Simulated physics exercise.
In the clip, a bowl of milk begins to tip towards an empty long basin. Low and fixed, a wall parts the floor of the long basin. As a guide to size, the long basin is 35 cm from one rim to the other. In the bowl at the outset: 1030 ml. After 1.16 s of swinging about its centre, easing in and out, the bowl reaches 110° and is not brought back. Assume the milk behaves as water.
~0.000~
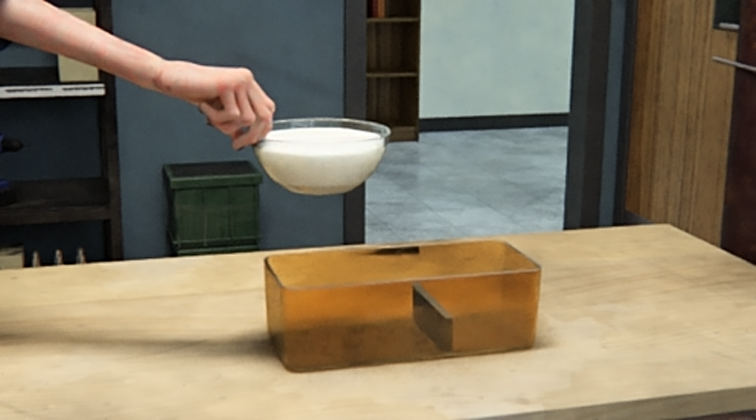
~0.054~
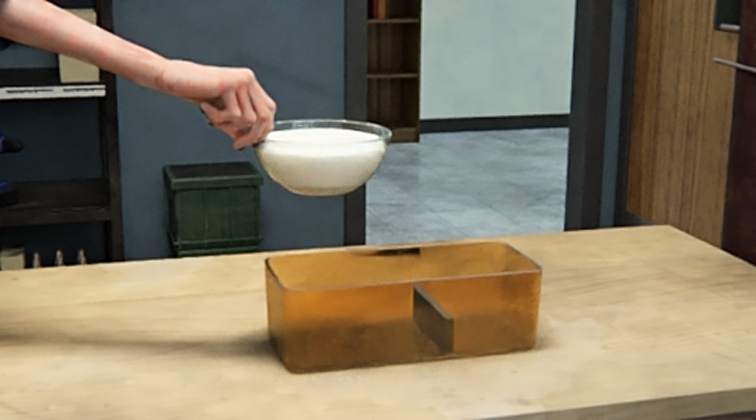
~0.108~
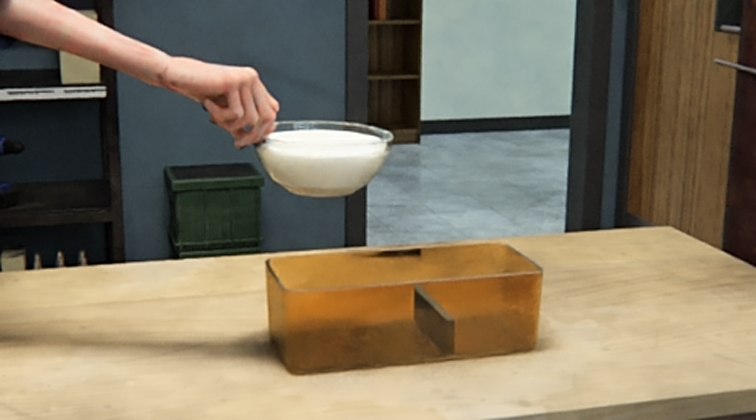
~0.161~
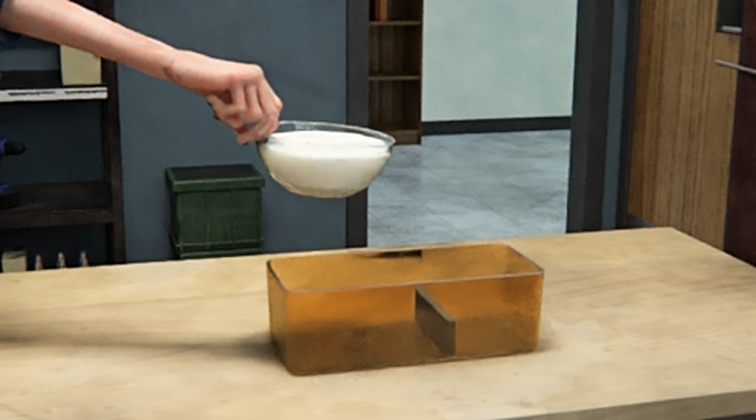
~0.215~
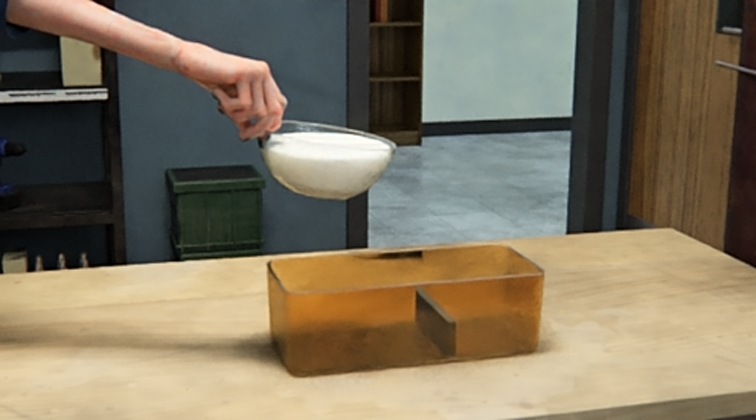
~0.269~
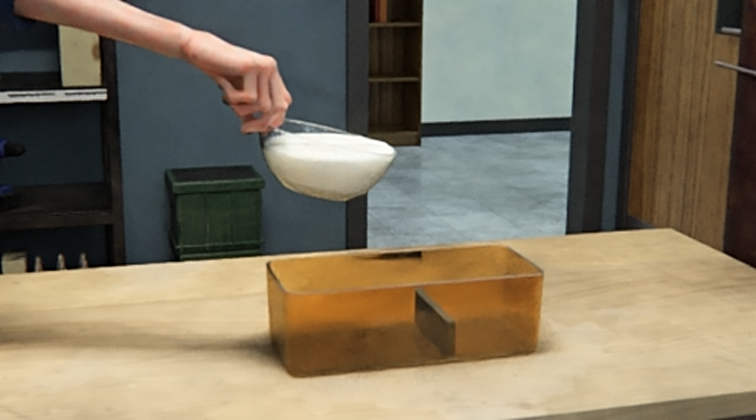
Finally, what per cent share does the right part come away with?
Roughly 49 per cent.
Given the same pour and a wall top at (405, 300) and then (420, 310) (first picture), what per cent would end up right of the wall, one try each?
Around 75 and 60 percent, in that order.
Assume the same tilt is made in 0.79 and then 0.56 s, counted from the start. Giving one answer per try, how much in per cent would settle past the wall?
Try 1: Approx. 35 %; try 2: Approx. 25 %.
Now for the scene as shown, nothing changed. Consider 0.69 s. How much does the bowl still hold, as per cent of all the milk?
Roughly 28 %.
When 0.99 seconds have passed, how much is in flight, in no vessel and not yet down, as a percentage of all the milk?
Some 2 % is up in the air.
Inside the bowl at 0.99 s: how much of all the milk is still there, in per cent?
Close to 0 in a hundred.
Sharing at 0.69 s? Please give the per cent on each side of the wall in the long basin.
Left roughly 7, right roughly 26.
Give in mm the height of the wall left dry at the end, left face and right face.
About 36 mm left, about 24 mm right.
Then, 0.69 s in, the tilt is 71° and 28 per cent is still to pour, 7 is left of the wall and 26 right of it.
Then, 0.99 s in, the tilt is 104° and 0 per cent is still to pour, 48 is left of the wall and 48 right of it.
Then, 1.31 s in, the tilt is 110° and 0 per cent is still to pour, 48 is left of the wall and 49 right of it.
Then, 1.66 s in, the tilt is 110° and 0 per cent is still to pour, 49 is left of the wall and 49 right of it.
Finally, 49 per cent lies left of the wall, 49 right of it and 3 outside.
